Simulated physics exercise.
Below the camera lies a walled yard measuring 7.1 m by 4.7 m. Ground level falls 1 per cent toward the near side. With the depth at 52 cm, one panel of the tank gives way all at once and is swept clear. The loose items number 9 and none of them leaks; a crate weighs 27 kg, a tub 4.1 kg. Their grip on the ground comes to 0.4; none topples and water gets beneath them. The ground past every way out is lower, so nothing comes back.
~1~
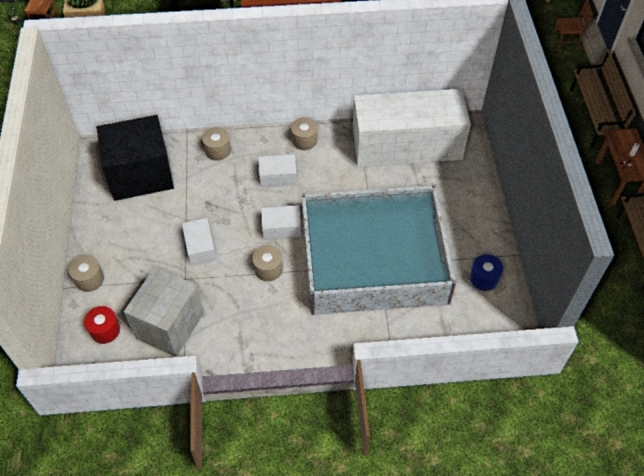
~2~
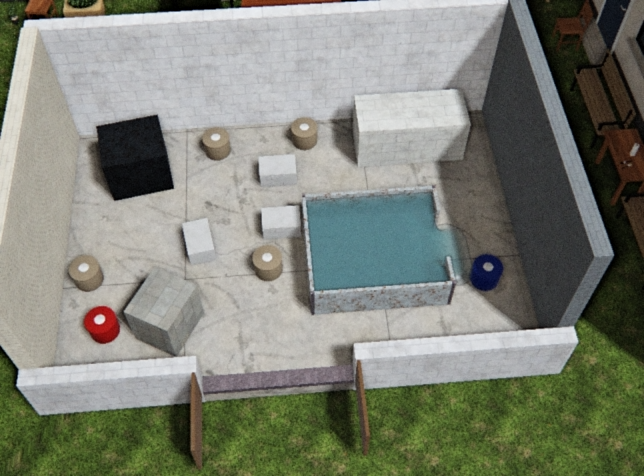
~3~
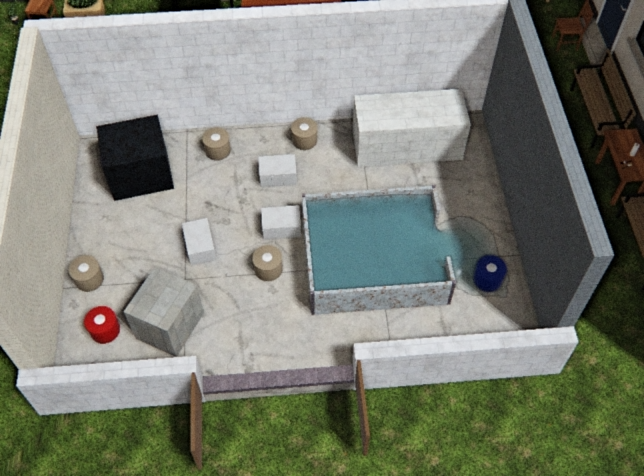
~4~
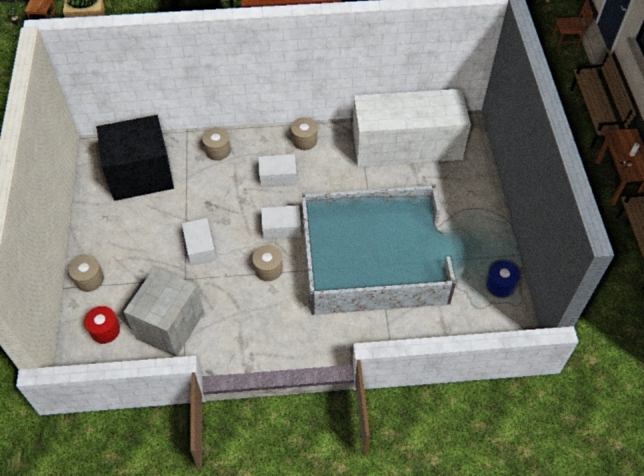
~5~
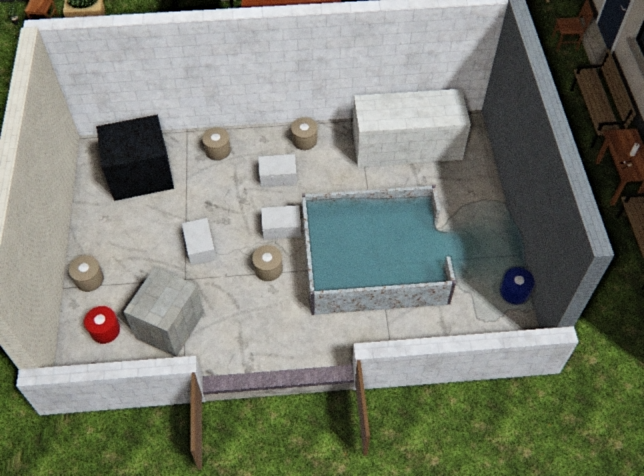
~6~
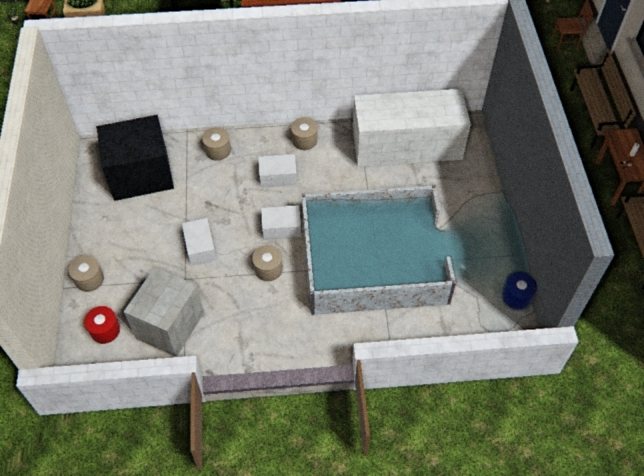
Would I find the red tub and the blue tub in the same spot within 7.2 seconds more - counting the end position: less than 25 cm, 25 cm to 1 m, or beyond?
As for distance, the red tub moves only negligibly and the blue tub ends up well away.
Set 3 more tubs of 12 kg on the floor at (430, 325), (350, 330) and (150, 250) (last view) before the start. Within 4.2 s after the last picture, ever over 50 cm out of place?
Lab note - in order: Above threshold / above threshold / below threshold.
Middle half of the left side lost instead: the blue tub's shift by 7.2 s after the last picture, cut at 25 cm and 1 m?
After that, the blue tub hardly moves.
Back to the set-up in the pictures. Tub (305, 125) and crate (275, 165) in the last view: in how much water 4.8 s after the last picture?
About 3 and 3 cm.
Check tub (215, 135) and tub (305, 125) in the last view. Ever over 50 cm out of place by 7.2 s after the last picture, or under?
The first topped the threshold, and the second topped the threshold.
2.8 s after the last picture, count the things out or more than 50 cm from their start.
By then the count is 1.
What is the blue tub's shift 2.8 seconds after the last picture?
It has shifted about 400 cm.
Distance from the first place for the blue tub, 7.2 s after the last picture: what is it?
I'd say close to 450 centimetres.
Then, 0.9 s after the last picture the red tub is near (100, 319), 0.0 m from its start, aground; the blue tub is near (488, 322), 1.0 m from its start, aground; 0 of 9 are out; 0 afloat.
Then, 2.8 s after the last picture the red tub is near (100, 319), 0.0 m from its start, aground; the blue tub is near (245, 338), 3.8 m from its start, afloat; 0 of 9 are out; 1 afloat.
Then, 4.8 s after the last picture the red tub is near (100, 319), 0.0 m from its start, aground; the blue tub is near (186, 350), 4.6 m from its start, afloat; 0 of 9 are out; 2 afloat.
Then, 7.2 s after the last picture the red tub is near (101, 318), 0.0 m from its start, aground; the blue tub is near (187, 351), 4.6 m from its start, afloat; 0 of 9 are out; 4 afloat.
